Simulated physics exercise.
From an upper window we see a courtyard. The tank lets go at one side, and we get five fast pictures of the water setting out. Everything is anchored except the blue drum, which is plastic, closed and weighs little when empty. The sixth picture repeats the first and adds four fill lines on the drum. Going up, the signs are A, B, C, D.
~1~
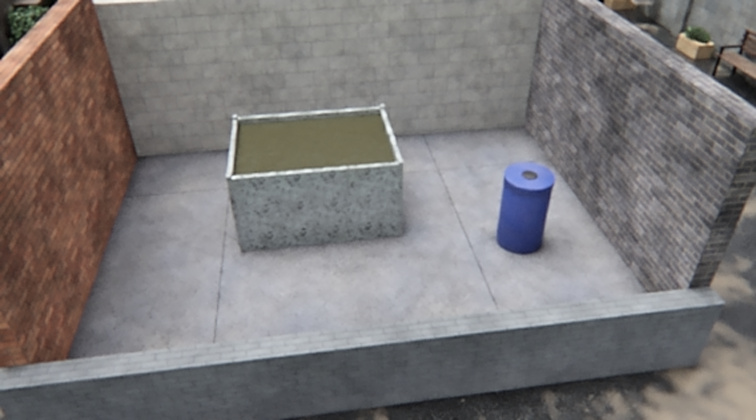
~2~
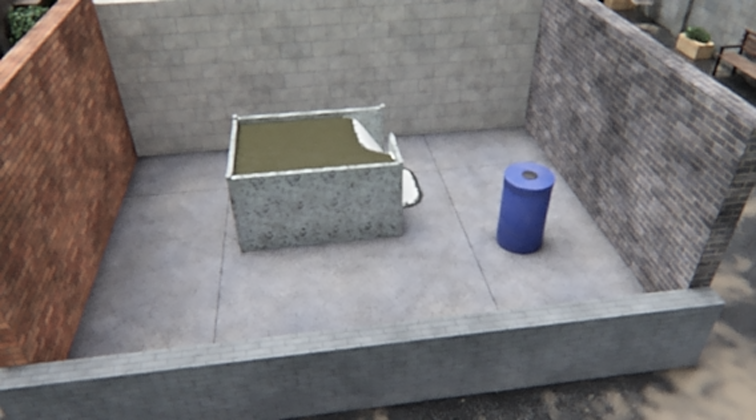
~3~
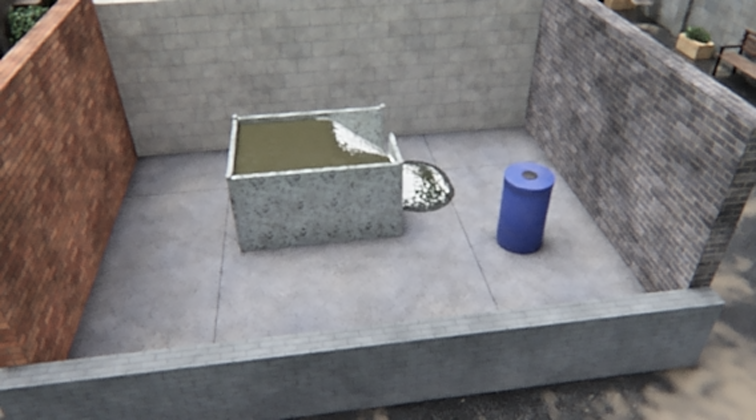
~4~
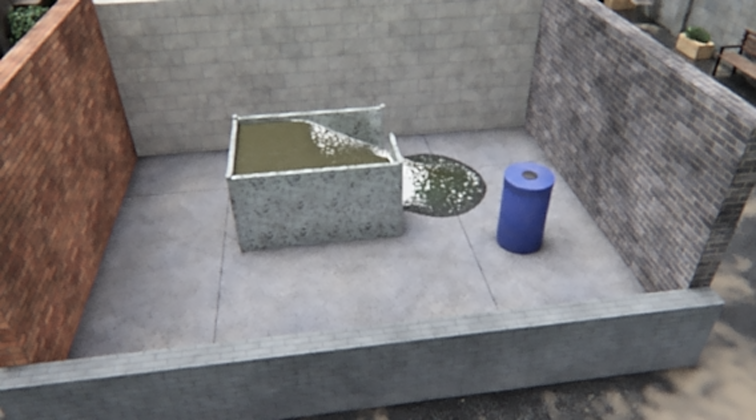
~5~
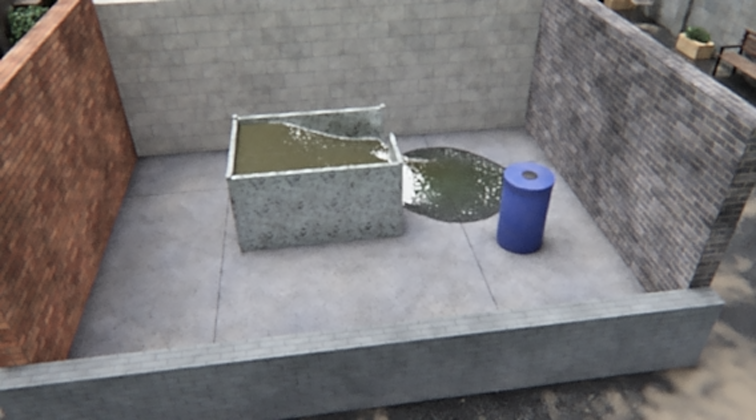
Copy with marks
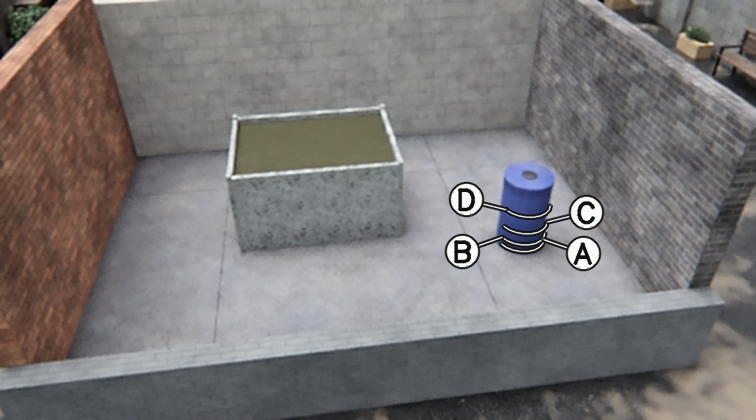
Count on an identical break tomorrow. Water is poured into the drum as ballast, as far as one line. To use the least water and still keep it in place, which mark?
C will do.
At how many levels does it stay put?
Two of them.
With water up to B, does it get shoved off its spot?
Yes, that goes wrong.
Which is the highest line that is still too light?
Here it is line B.
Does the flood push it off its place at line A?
Yes, that goes wrong.
In white, A at (527, 251); B at (529, 244); C at (531, 233); D at (534, 217); from the bottom up A, B, C, D.
For line A, it is pushed about 7 times its own width away.
For line B, it is pushed about half its own width away.
For line C, it does not move.
For line D, it does not move.
